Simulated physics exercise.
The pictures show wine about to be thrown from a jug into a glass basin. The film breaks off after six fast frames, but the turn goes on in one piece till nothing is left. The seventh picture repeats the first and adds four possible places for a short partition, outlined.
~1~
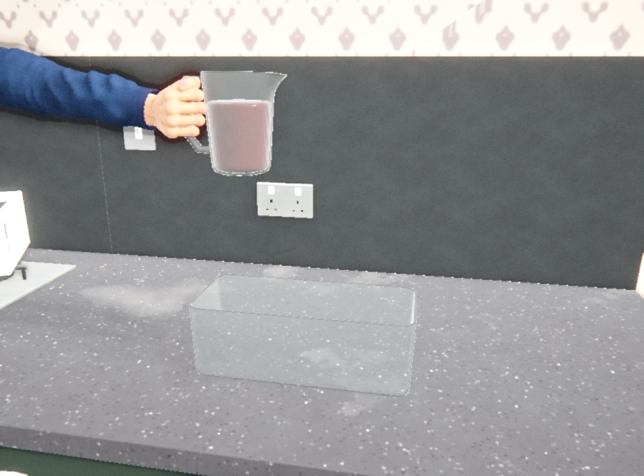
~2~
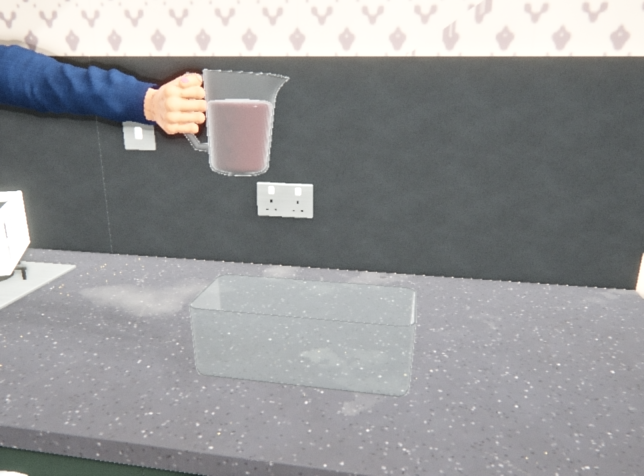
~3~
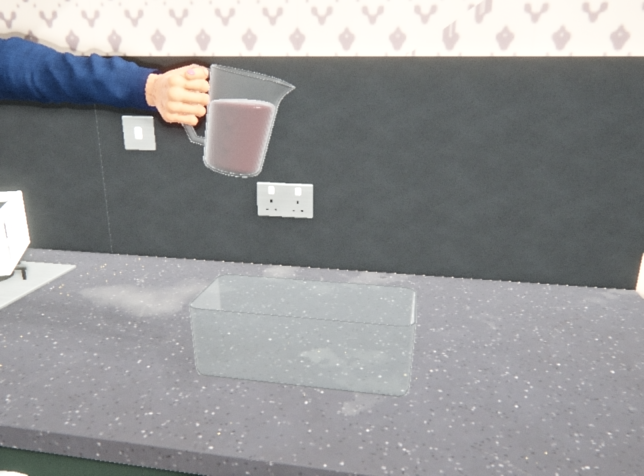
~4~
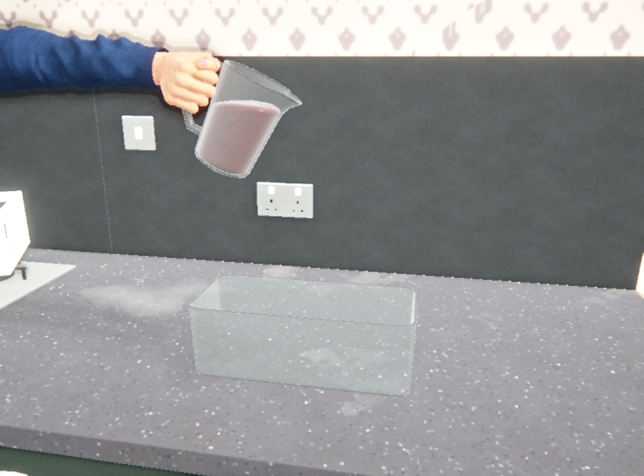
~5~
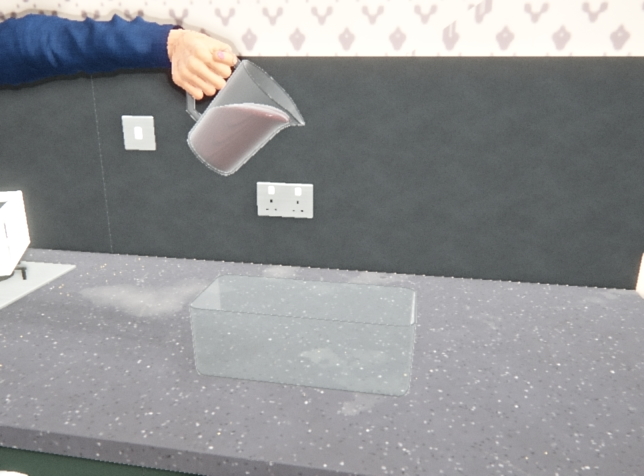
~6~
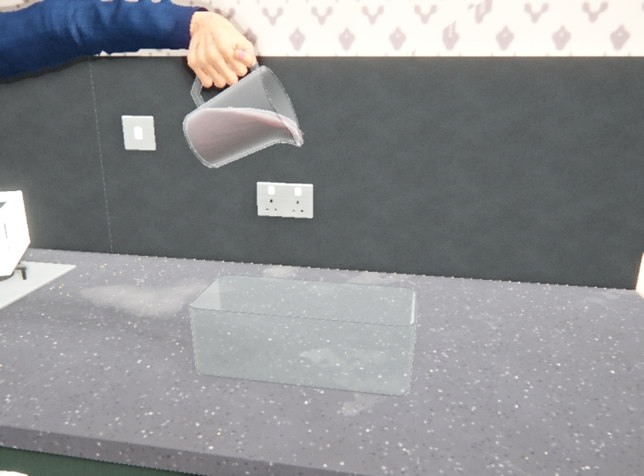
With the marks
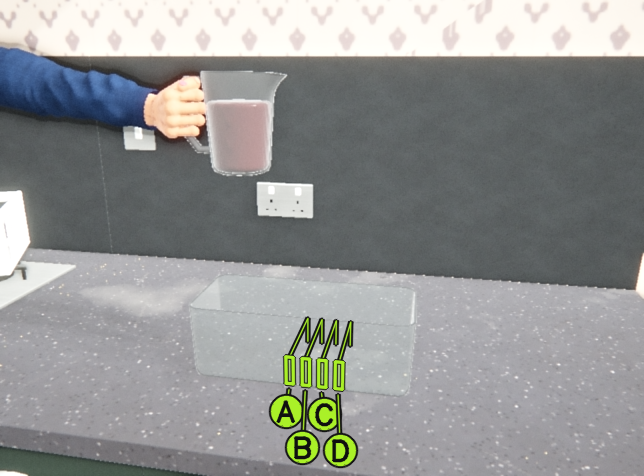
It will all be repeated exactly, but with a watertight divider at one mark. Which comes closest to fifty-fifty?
The best slot is D.
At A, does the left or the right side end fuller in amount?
More ends on the right.
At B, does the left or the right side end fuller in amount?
The right side.
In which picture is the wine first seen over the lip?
Picture 6.
On the marked copy, A at (288, 389); B at (305, 391); C at (321, 392); D at (338, 394).
If A is chosen, about 9 % ends left of the wall and 82 % right of it; 9 % is lost outside.
If B is chosen, about 7 % ends left of the wall and 84 % right of it; 9 % is lost outside.
If C is chosen, about 12 % ends left of the wall and 81 % right of it; 8 % is lost outside.
If D is chosen, about 48 % ends left of the wall and 48 % right of it; 4 % is lost outside.
